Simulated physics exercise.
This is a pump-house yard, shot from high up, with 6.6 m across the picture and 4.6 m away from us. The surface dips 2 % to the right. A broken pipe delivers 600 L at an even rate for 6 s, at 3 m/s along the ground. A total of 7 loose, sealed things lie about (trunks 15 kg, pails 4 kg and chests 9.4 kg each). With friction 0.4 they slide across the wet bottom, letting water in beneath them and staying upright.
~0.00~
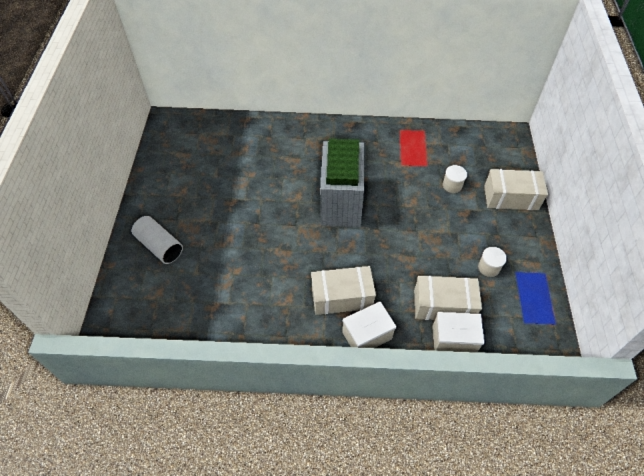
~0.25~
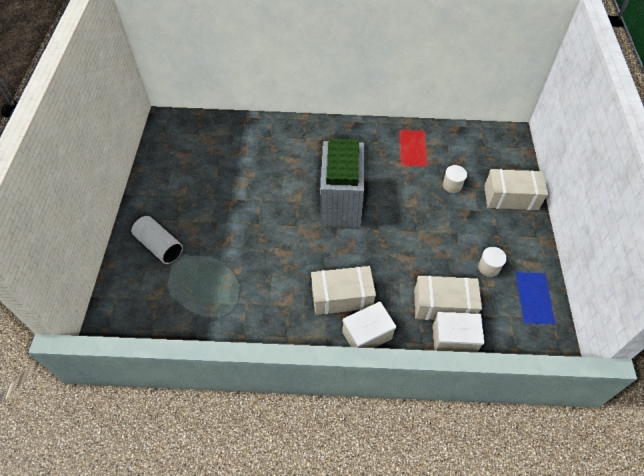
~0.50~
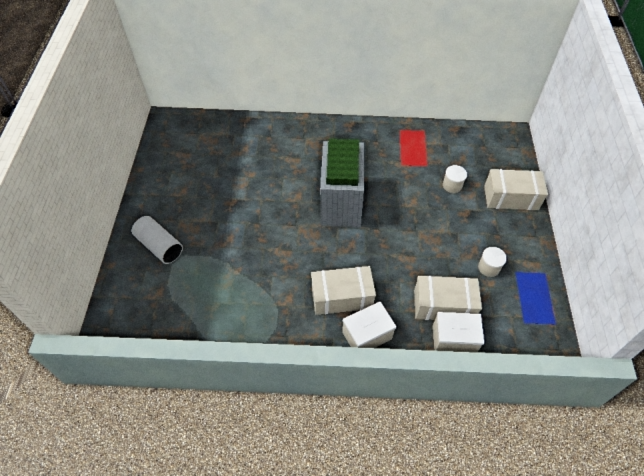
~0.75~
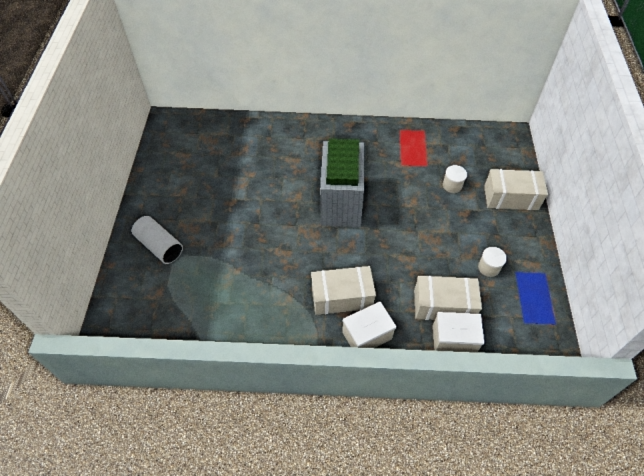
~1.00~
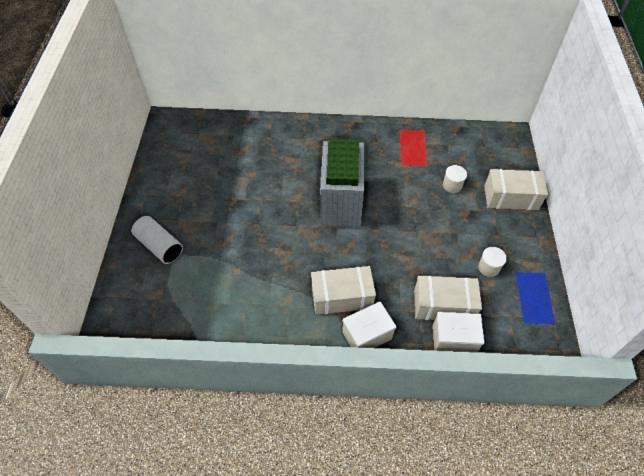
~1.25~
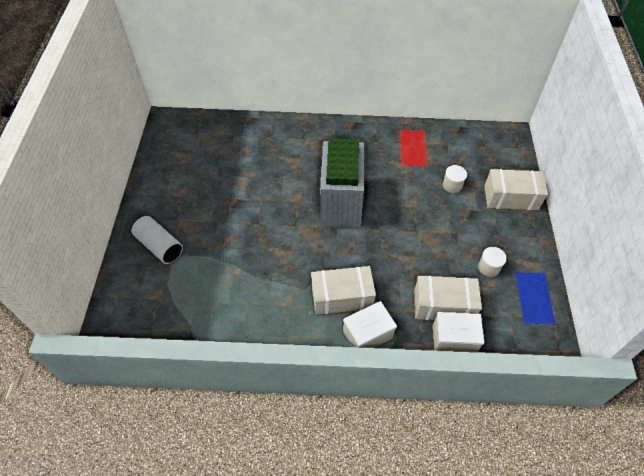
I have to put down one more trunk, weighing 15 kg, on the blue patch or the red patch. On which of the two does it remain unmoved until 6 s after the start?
Red.
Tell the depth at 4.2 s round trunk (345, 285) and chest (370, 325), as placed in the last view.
Around 2 cm and 2 cm.
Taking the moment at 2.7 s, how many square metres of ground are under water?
Around 6.0 m2 of it.
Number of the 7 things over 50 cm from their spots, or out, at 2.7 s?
2 in all.
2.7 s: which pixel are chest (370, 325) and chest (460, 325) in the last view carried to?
They end up about (408, 275) and (511, 322) in the last view.
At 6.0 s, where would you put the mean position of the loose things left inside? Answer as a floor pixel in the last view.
They're centred close to (450, 232).
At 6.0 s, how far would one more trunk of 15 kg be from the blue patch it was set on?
Distance: Approx. 200 cm.
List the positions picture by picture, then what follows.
A chest at (369, 323) rests on the ground; a trunk at (343, 284), on the bottom; the blue patch at (534, 298); the red patch at (412, 148); 0.0 m2 under water; 0 of 7 have shifted, in the first picture.
A chest at (369, 323) rests on the ground; a trunk at (343, 284), on the bottom; the blue patch at (534, 298); the red patch at (412, 148); water covers 0.7 m2; 0 of 7 have shifted, in the second picture.
A chest at (369, 323) rests on the ground; a trunk at (343, 284), on the bottom; the blue patch at (534, 298); the red patch at (412, 148); water covers 1.4 m2; 0 of 7 have shifted, in the third picture.
A chest at (369, 323) rests on the ground; a trunk at (343, 284) rests on the ground; the blue patch at (534, 298); the red patch at (412, 148); 2.2 m2 under water; 0 of 7 have shifted, in the fourth picture.
A chest at (369, 323), on the bottom; a trunk at (343, 284), on the bottom; the blue patch at (534, 298); the red patch at (412, 148); water covers 2.6 m2; 0 of 7 have shifted, in the fifth picture.
A chest at (370, 323) rests on the ground; a trunk at (343, 284), on the bottom; the blue patch at (534, 298); the red patch at (412, 148); water covers 2.8 m2; 0 of 7 have shifted, in the sixth picture.
After 1.8 s on blue it would be 0 cm off in 0 cm of water; on red it would be 0 cm off in 0 cm of water.
After 2.7 s on blue it would be 0 cm off in 0 cm of water; on red it would be 0 cm off in 0 cm of water.
After 4.2 s on blue it would be 54 cm off in 8 cm of water; on red it would be 0 cm off in 0 cm of water.
After 6.0 s on blue it would be 193 cm off in 5 cm of water; on red it would be 0 cm off in 0 cm of water.
